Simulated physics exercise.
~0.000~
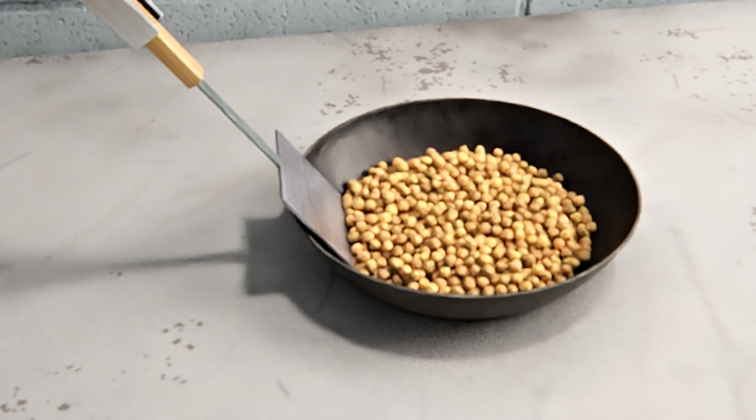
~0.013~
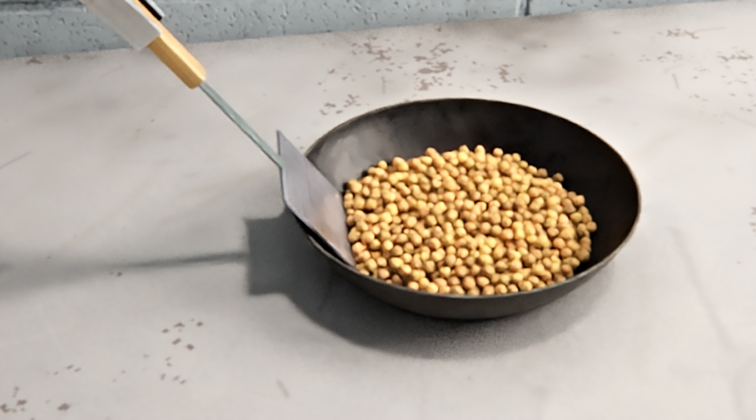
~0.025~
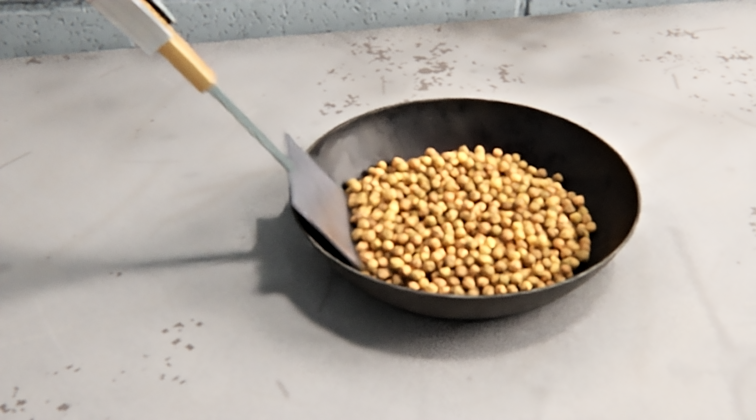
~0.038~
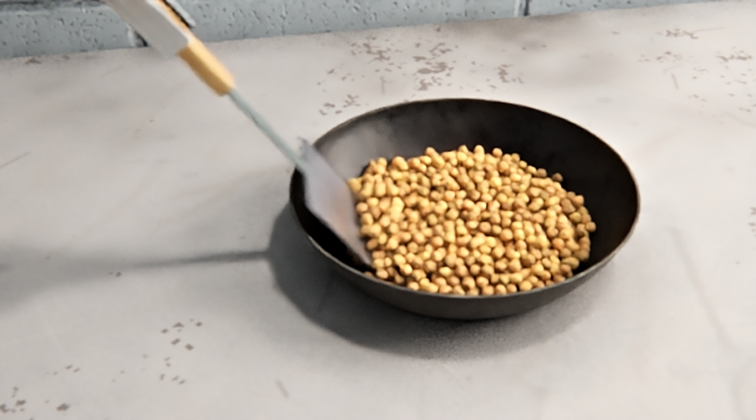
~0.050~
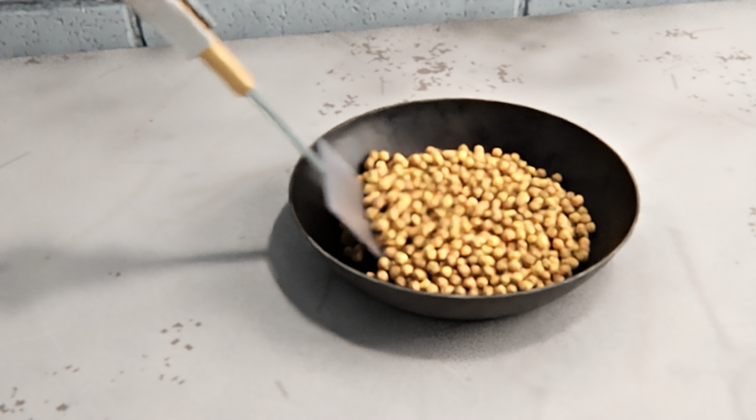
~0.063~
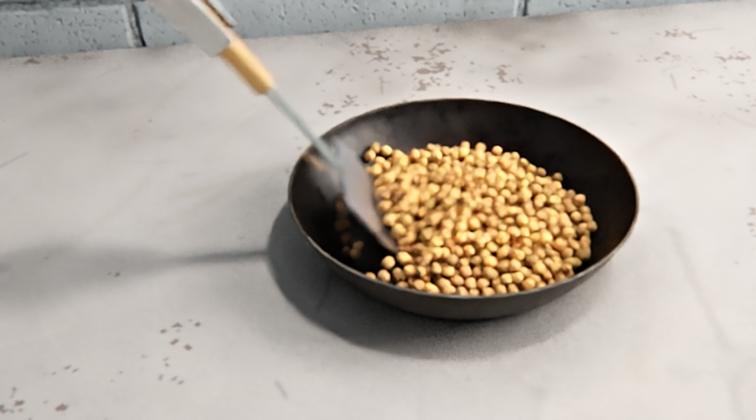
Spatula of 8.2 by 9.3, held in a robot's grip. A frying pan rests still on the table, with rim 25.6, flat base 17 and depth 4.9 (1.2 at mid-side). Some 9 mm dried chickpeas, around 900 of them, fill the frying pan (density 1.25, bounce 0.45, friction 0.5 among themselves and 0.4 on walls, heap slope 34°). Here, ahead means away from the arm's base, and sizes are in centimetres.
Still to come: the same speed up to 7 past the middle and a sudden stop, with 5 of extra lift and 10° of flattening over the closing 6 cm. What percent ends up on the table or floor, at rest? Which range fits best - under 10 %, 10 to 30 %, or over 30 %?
The range that fits: 10 to 30 %.
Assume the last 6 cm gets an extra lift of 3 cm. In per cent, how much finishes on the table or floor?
Some 15 in a hundred.
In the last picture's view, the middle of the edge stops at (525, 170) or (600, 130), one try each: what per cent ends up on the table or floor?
Respectively some 10 and 30 percent end on the table or floor.
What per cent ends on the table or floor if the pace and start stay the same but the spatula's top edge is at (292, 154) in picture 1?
Around 15 percent ends up on the table or floor.
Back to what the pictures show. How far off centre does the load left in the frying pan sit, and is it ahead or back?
I'd put it at roughly 4.0 cm toward the front.
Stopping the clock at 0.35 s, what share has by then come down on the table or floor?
Close to 20 per cent of the load.
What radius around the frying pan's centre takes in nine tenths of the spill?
That works out to near 75 cm.
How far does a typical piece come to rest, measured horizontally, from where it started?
Level distance of around 3 cm.
By 0.10 s, sloping 56°, highest piece 13 above the table; 899 in the frying pan, 1 on the blade or in flight.
By 0.13 s, sloping 53°, highest piece 20 above the table; 899 in the frying pan, 1 on the blade or in flight.
By 0.35 s, sloping 46°, highest piece 36 above the table; 731 in the frying pan, 163 on the table or floor, 6 on the blade or in flight.
By 1.40 s, sloping 46°, highest piece 5 above the table; 731 in the frying pan, 169 on the table or floor.
Final count, 731 in the frying pan, 169 on the table or floor. That is 19 % on the table or floor.
